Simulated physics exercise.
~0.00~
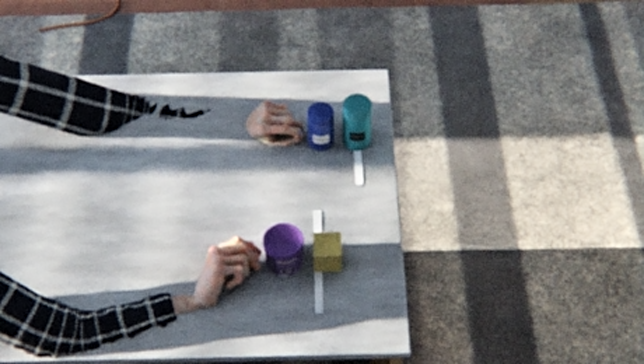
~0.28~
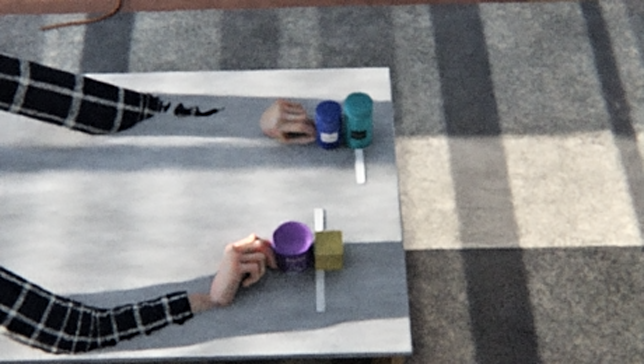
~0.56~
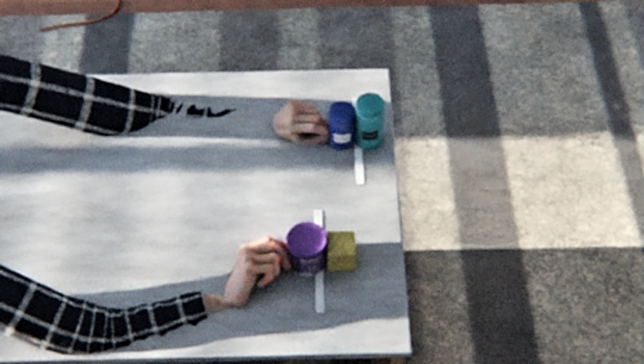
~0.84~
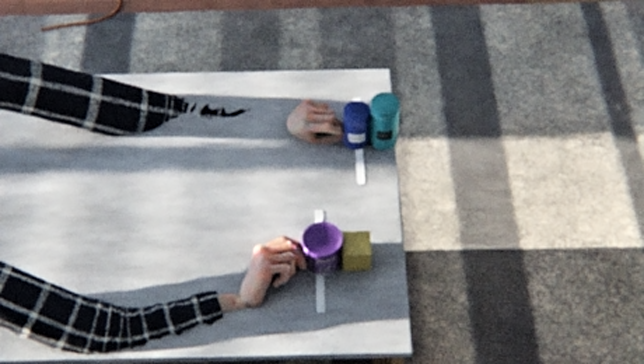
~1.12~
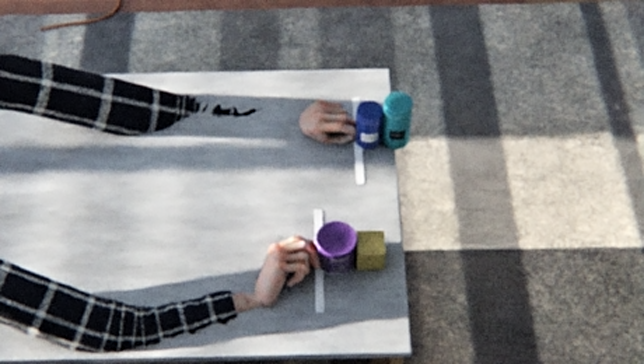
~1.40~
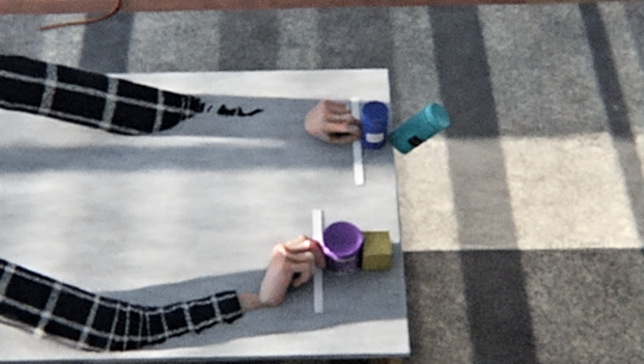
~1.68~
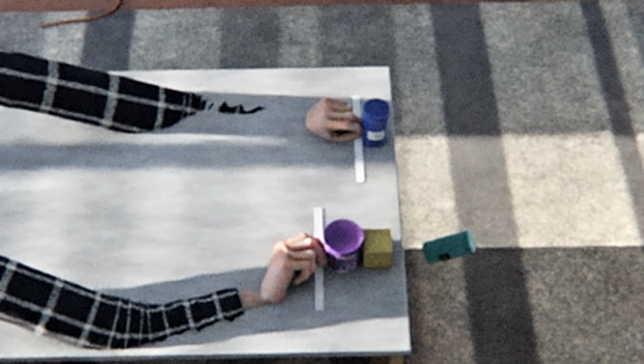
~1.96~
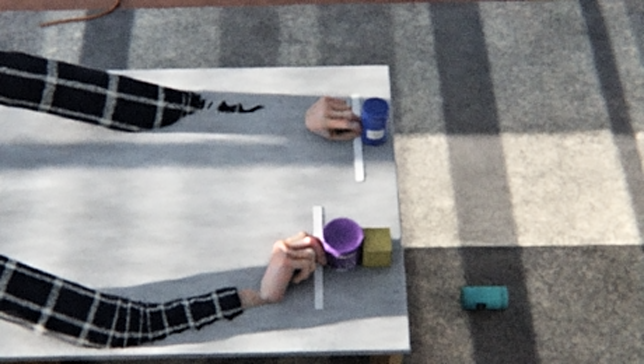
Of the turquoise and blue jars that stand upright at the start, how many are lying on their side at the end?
One of them is lying on its side at the end, the turquoise jar, while the blue jar still stands upright on the table.
At first, two hands in dark checked sleeves rest on a pale table, one behind a blue jar that sits against a turquoise jar, the other behind a purple pot next to a yellow block. Both hands push to the right, and the two pairs slide past their strips of tape toward the table's edge. The hands then stop, and the turquoise jar tips over the edge. It drops through the air and ends on its side on the striped floor. The blue jar, purple pot and yellow block stay on the table.
